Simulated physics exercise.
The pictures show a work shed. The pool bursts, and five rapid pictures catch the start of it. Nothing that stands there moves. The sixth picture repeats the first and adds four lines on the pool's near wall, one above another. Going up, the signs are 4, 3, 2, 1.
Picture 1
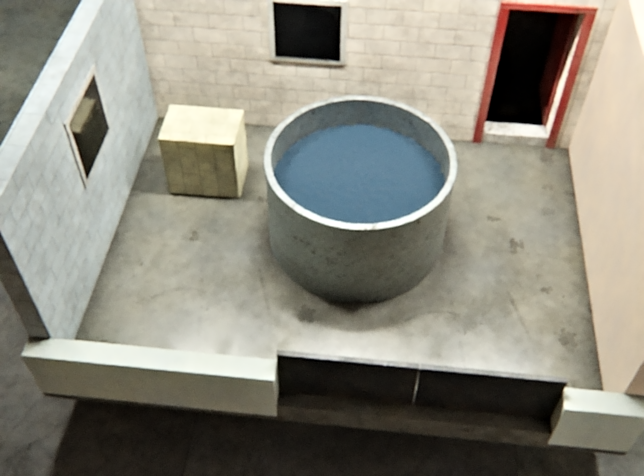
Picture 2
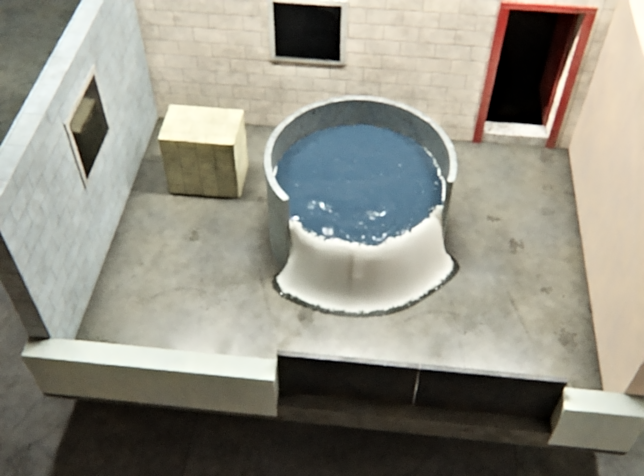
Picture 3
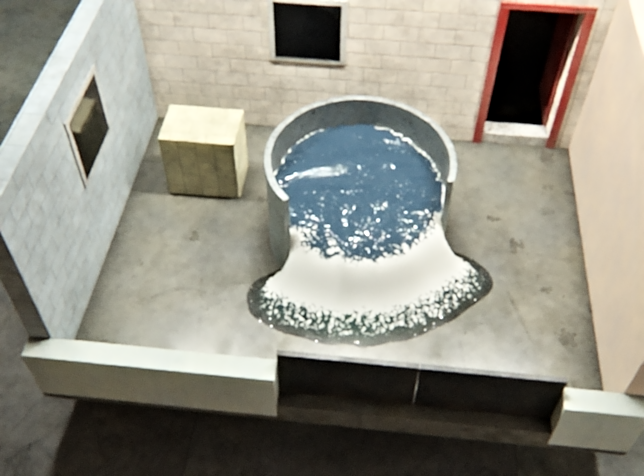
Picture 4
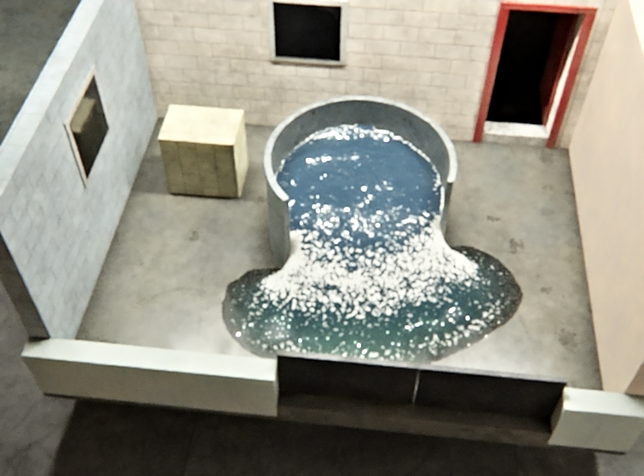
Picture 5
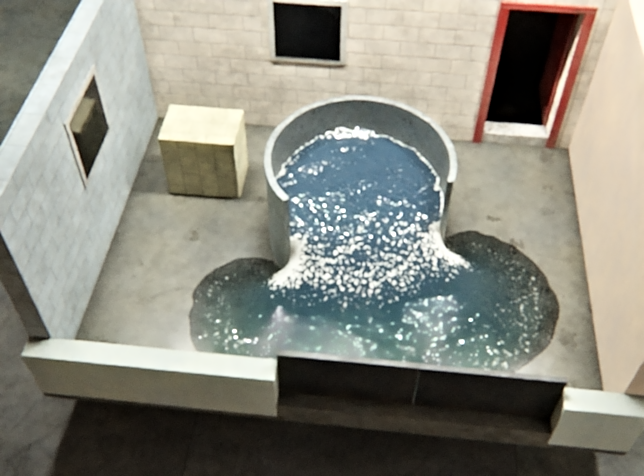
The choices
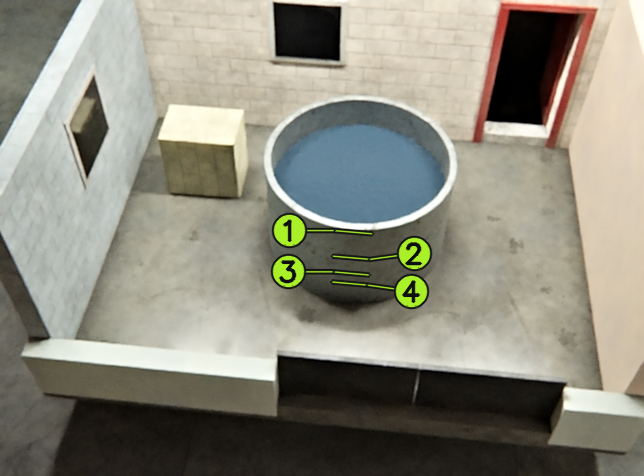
A large round grey tank of blue water stands in an open-topped work shed, seen from above at a fixed angle. A pale yellow block sits to its left, dark windows and a red-framed doorway are set in the walls, and a dark gate breaks the low front wall. The tank's front side opens, and white, foaming water pours forward, spreading left and right across the grey floor in a widening green-blue pool.
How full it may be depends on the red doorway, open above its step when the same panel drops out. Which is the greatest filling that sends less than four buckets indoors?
It is 3.
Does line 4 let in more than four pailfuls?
No, not at all.
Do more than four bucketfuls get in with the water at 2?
Yes, that goes wrong.
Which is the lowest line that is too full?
Here it is line 2.
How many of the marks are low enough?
Two.
In lime, 1 at (352, 232); 2 at (351, 257); 3 at (350, 273); 4 at (350, 283); from the bottom up 4, 3, 2, 1.
If 1 is chosen, dozens of bucketfuls pour in.
If 2 is chosen, about 12 bucketfuls get in.
If 3 is chosen, a bucket or two gets in.
If 4 is chosen, nothing gets over.
